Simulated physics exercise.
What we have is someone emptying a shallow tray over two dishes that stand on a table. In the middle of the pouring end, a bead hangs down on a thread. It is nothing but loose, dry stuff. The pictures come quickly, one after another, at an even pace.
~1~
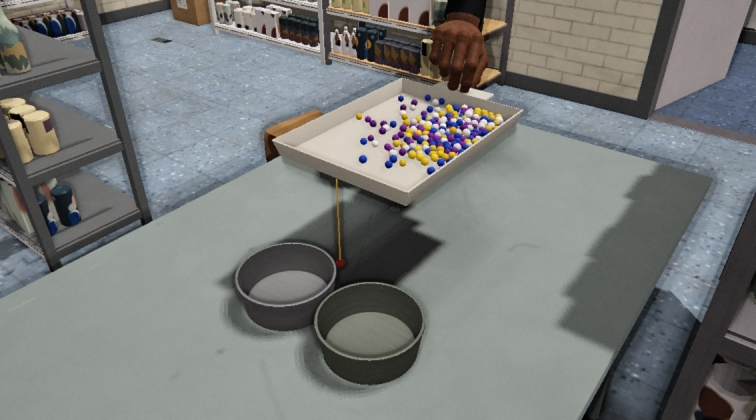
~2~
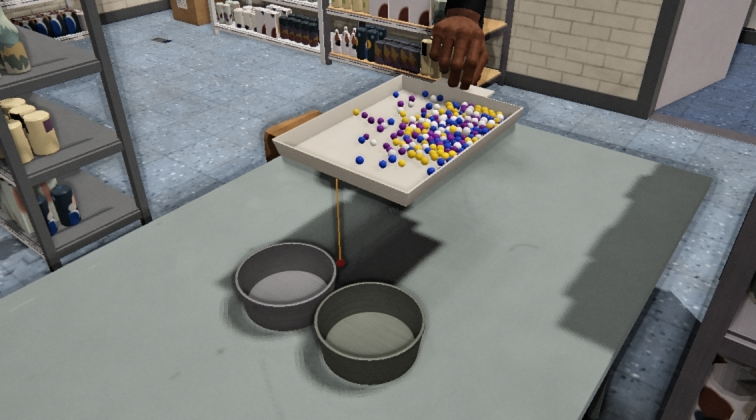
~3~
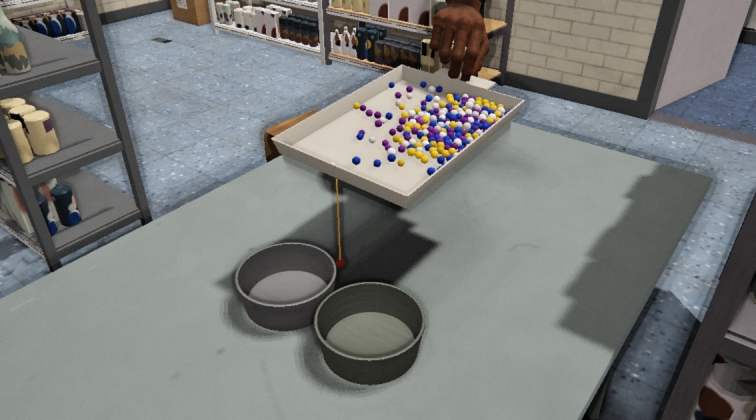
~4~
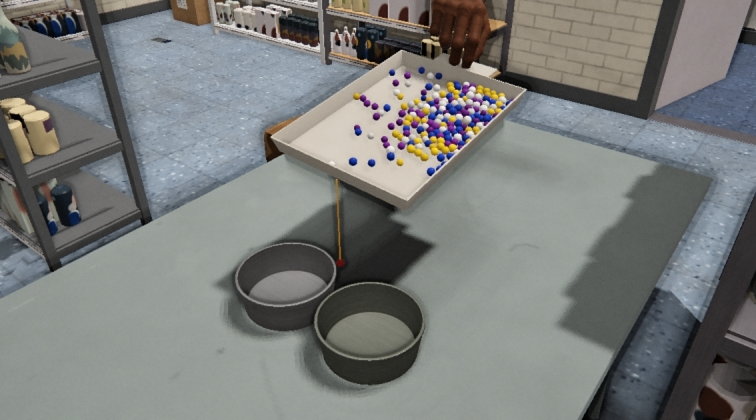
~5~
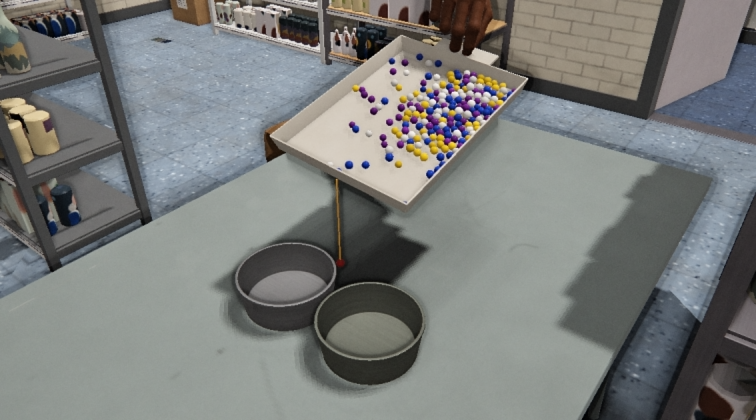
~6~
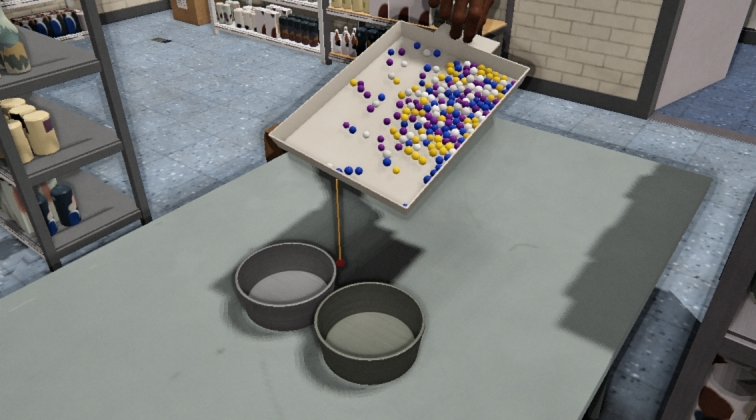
A shallow tray of colourful beads tilting gradually as a hand raises its far side above two round dishes, beads shifting inside.
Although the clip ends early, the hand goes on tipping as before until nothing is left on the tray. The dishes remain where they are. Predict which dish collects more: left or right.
More lands right.
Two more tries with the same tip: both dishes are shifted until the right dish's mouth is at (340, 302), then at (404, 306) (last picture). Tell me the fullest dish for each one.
Result for the first try: The dish on the right side; for the second: The dish on the right side.
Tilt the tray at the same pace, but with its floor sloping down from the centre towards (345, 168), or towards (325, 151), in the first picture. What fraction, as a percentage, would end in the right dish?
Near 20 % and, after that, 0 %.
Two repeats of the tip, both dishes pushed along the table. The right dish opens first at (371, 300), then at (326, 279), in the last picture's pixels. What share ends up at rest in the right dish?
Around 70 and around 0 per cent, in that order.
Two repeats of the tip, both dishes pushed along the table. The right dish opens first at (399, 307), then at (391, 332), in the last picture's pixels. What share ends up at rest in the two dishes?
Roughly 90 per cent, then roughly 90 per cent.
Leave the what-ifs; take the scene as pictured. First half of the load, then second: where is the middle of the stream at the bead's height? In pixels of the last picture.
I'd put it at roughly (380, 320), and after that at roughly (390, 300).
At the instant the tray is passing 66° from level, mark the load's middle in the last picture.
I'd put it at about (387, 216).
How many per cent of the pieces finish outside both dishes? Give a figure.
I'd put it close to 10 per cent.
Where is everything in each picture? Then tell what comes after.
The first frame shows corners of the pouring end at (279, 140) and (406, 188), level; middle of the load at (449, 132), round plastic beads; left dish at (251, 310); right dish at (335, 362); bead on its thread at (340, 263).
The second frame shows corners of the pouring end at (279, 139) and (406, 189), level; middle of the load at (449, 130), a small part on the move.
The third frame shows corners of the pouring end at (278, 138) and (406, 192), tipped barely, lowest at the right corner; middle of the load at (448, 125), a small part on the move.
The fourth frame shows corners of the pouring end at (277, 136) and (406, 195), tipped a little, lowest at the right corner; middle of the load at (447, 117), about a quarter on the move.
The fifth frame shows corners of the pouring end at (276, 135) and (405, 199), tipped a little, lowest at the right corner; middle of the load at (446, 111), about a third on the move.
The sixth frame shows corners of the pouring end at (275, 134) and (405, 203), tipped clearly, lowest at the right corner; middle of the load at (443, 108), nearly all on the move; left dish at (251, 310); right dish at (335, 362).
Soon after the last picture, tray tipped steeply; about two thirds on the tray; about a quarter in the right dish; a stray few in the left dish; a stray few outside both; about a quarter in the air.
A little later, tray tipped past a quarter turn; a stray few on the tray; most in the right dish; a stray few in the left dish; a small part outside both; a stray few in the air.
Later still, tray tipped past a quarter turn; nearly all in the right dish; a stray few in the left dish; a small part outside both.
By the end, tray tipped past a quarter turn; nearly all in the right dish; a stray few in the left dish; a small part outside both.
